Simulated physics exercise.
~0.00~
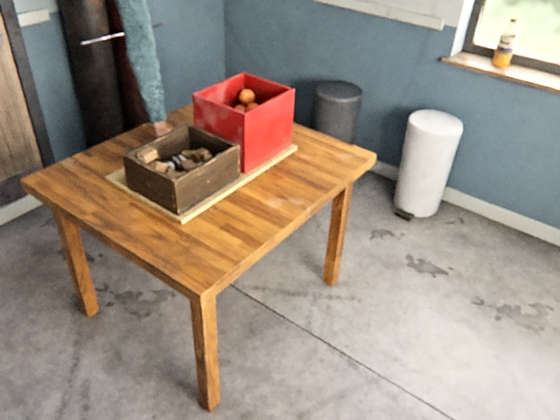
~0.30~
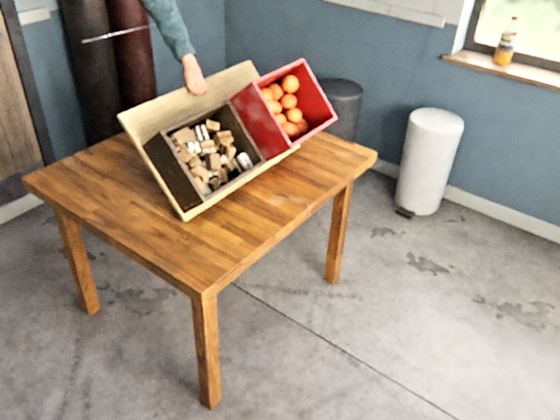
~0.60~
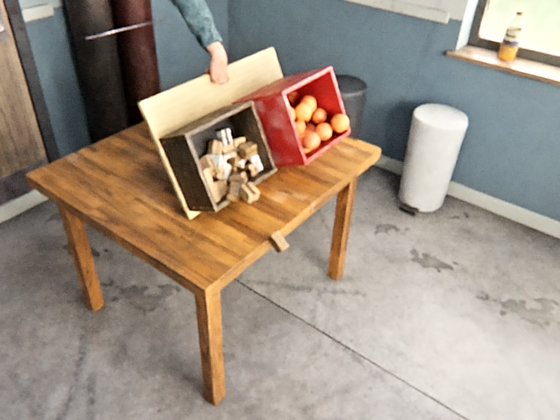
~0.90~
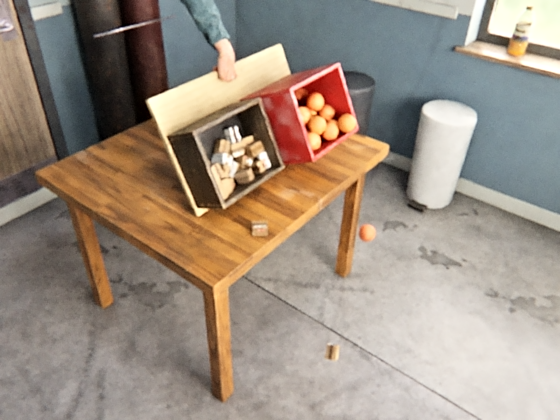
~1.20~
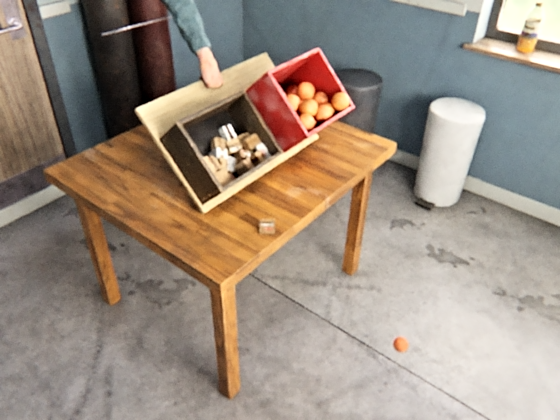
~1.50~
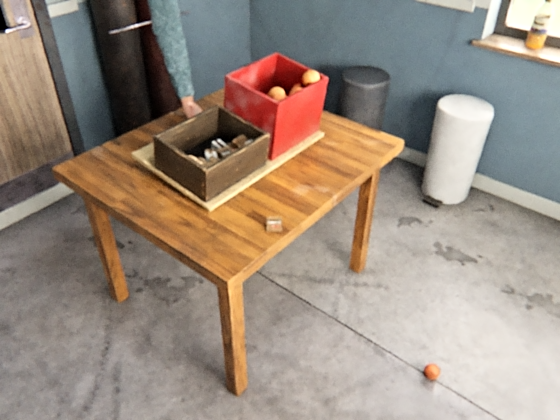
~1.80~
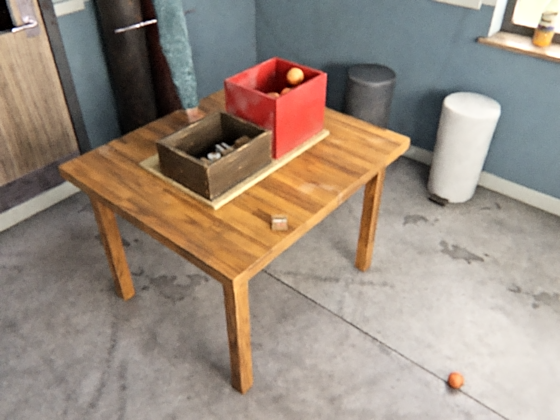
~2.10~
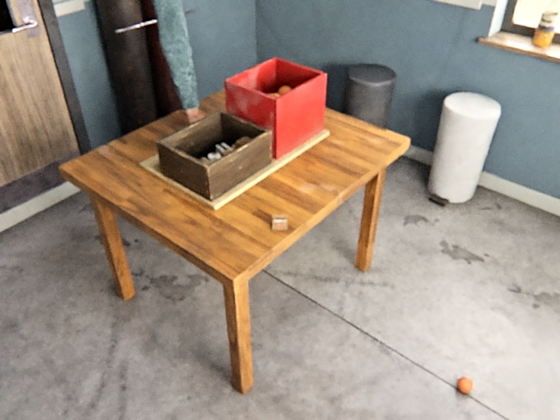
A pale board carrying a dark box of small tan parcels and, to its right, a red crate of oranges lies on a wooden table, seen from above in a grey-floored, blue-walled room. Two bins stand behind at the right. A hand reaches in from the back and tips the board steeply, exposing the contents of both containers. A few parcels spill, one staying on the tabletop, and an orange drops to the floor. The hand lowers the board flat while the orange rolls toward the lower right, most goods still inside their containers.
